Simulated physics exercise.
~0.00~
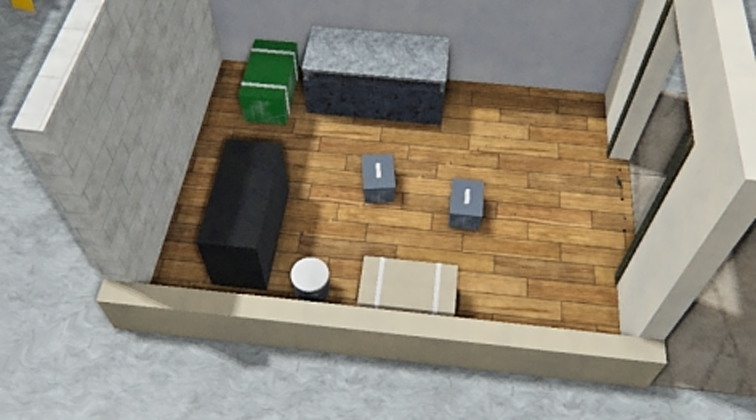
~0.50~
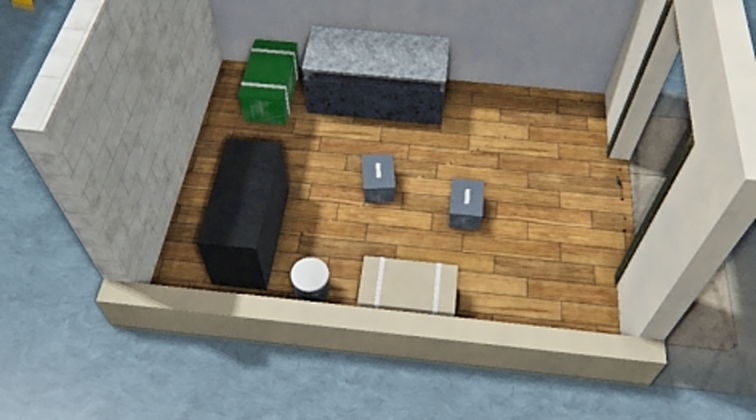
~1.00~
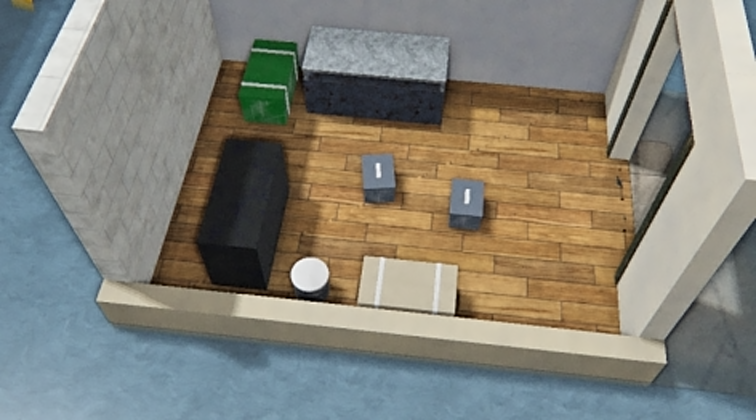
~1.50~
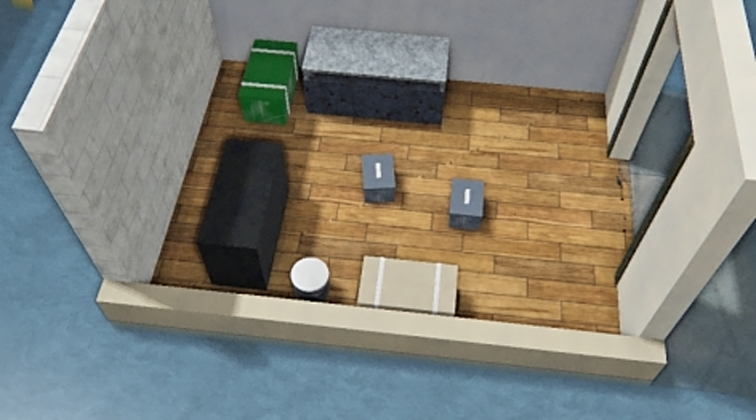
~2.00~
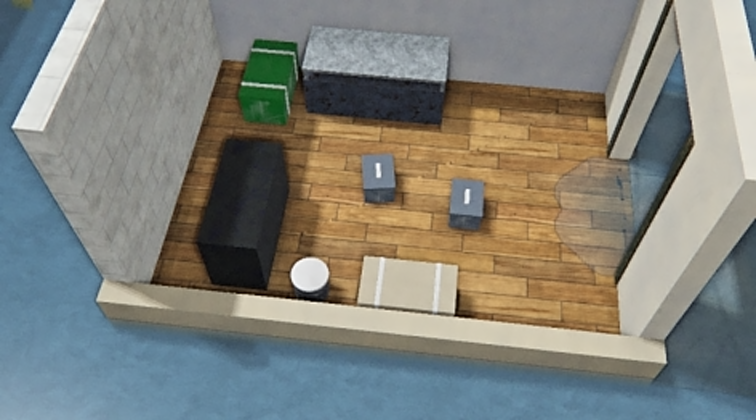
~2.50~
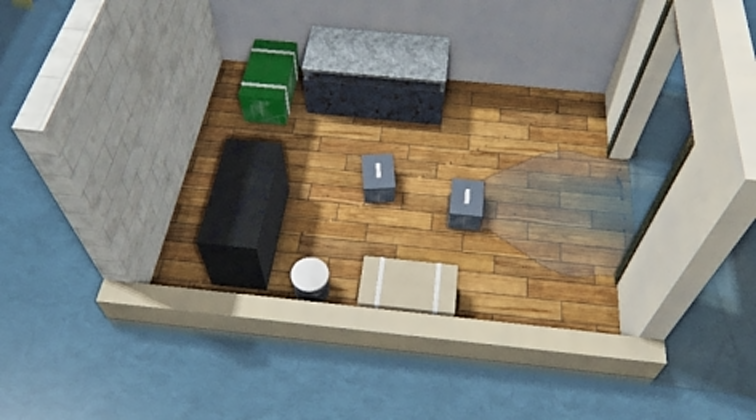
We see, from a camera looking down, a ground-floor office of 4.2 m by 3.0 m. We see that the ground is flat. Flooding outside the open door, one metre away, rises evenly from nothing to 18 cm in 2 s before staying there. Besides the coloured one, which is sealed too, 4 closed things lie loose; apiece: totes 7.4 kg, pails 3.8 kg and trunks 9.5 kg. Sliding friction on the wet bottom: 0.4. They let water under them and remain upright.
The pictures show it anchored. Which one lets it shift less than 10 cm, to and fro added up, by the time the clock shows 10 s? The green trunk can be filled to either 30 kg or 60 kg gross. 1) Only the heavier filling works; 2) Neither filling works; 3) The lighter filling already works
The answer is 1.
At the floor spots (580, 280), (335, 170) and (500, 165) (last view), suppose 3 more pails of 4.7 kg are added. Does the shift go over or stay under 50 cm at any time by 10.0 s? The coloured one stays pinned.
In the order given, within the mark, then beyond the mark, and last beyond the mark.
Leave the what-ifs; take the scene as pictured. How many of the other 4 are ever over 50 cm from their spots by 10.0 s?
3 of them.
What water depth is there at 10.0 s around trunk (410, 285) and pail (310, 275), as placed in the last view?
I'd put it at 14 cm and 14 cm respectively.
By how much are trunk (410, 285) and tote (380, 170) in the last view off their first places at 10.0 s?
Respectively 100 and 200 centimetres.
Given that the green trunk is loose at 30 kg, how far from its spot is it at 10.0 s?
About 5 cm.
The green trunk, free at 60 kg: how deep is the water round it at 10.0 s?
Something like 14 centimetres.
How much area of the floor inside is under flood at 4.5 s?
Near 8.5 m2 in all.
After 3.5 s the green trunk would be 0 cm from its start with 30 kg and 0 cm from its start with 60 kg; 0 cm of water round it then.
After 4.5 s the green trunk would be 0 cm from its start with 30 kg and 0 cm from its start with 60 kg; 3 cm of water round it then.
After 7.0 s the green trunk would be 16 cm from its start with 30 kg and 0 cm from its start with 60 kg; 8 cm of water round it then.
After 10.0 s the green trunk would be 7 cm from its start with 30 kg and 0 cm from its start with 60 kg; 14 cm of water round it then.
